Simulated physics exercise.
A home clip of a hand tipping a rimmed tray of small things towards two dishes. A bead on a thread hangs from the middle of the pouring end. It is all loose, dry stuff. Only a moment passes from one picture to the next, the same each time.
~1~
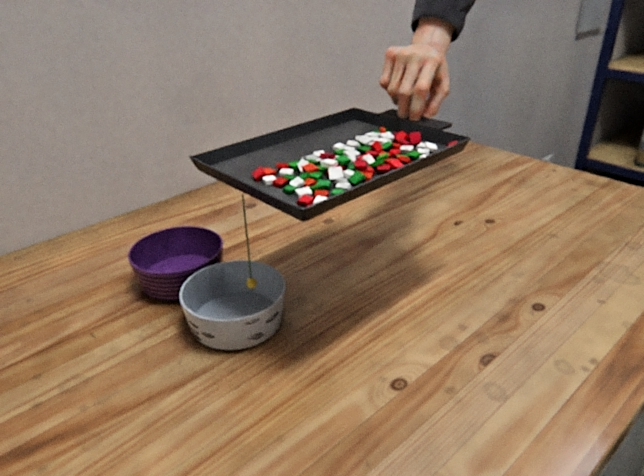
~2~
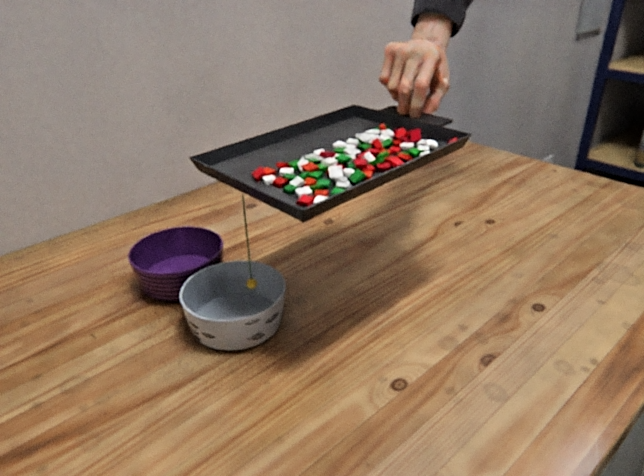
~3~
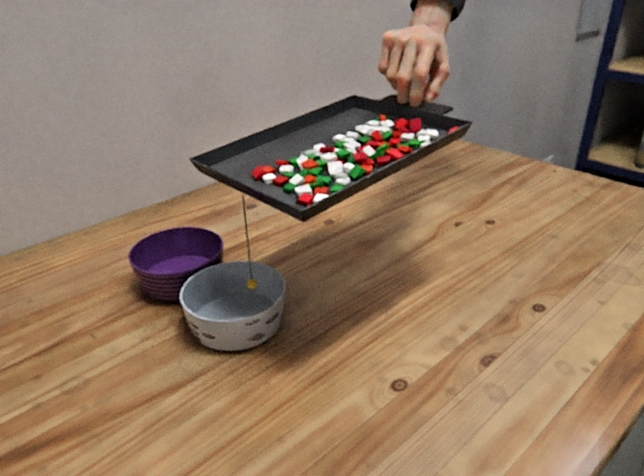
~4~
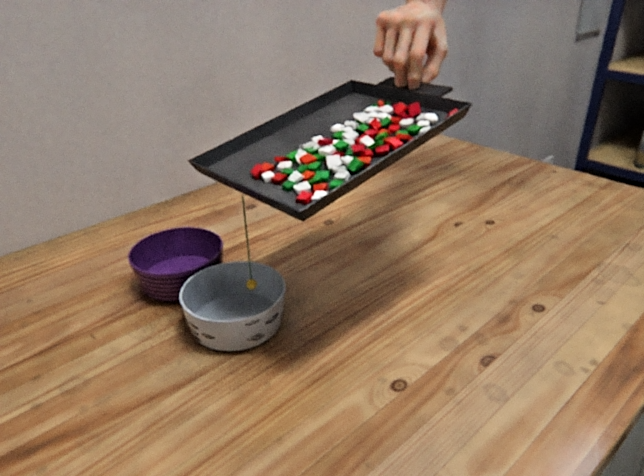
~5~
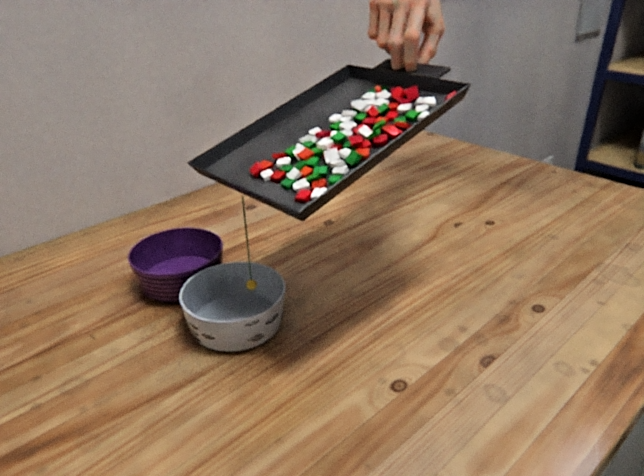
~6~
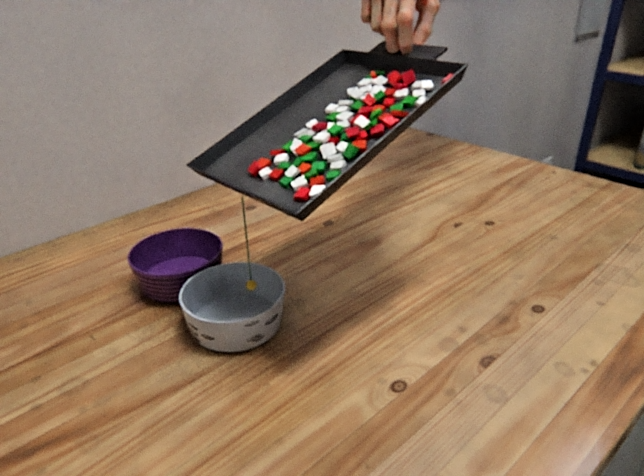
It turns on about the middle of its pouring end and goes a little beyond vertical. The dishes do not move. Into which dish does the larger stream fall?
The right one ends fuller.
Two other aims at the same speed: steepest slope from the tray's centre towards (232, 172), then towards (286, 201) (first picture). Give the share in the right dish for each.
About 50 and 0 per cent.
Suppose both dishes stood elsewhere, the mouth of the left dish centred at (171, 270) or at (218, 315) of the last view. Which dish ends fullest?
One: The right one. Two: The left one.
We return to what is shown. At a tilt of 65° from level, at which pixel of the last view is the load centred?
At about (239, 184).
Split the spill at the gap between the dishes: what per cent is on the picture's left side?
Some 60 per cent.
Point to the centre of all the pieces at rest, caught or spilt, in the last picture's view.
At about (212, 337).
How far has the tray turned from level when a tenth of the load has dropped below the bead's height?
At some 70 degrees.
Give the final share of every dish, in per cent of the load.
For the left dish some 0 %, for the right dish some 50 %.
Soon, tray tipped steeply; most on the tray; about a quarter in the air.
A while on, tray tipped past a quarter turn; a stray few on the tray; about a third in the right dish; about a third outside both; about a quarter in the air.
Towards the end, tray tipped past a quarter turn; about half in the right dish; about half outside both.
Finally, tray tipped past a quarter turn; about half in the right dish; none in the left dish; about half outside both.
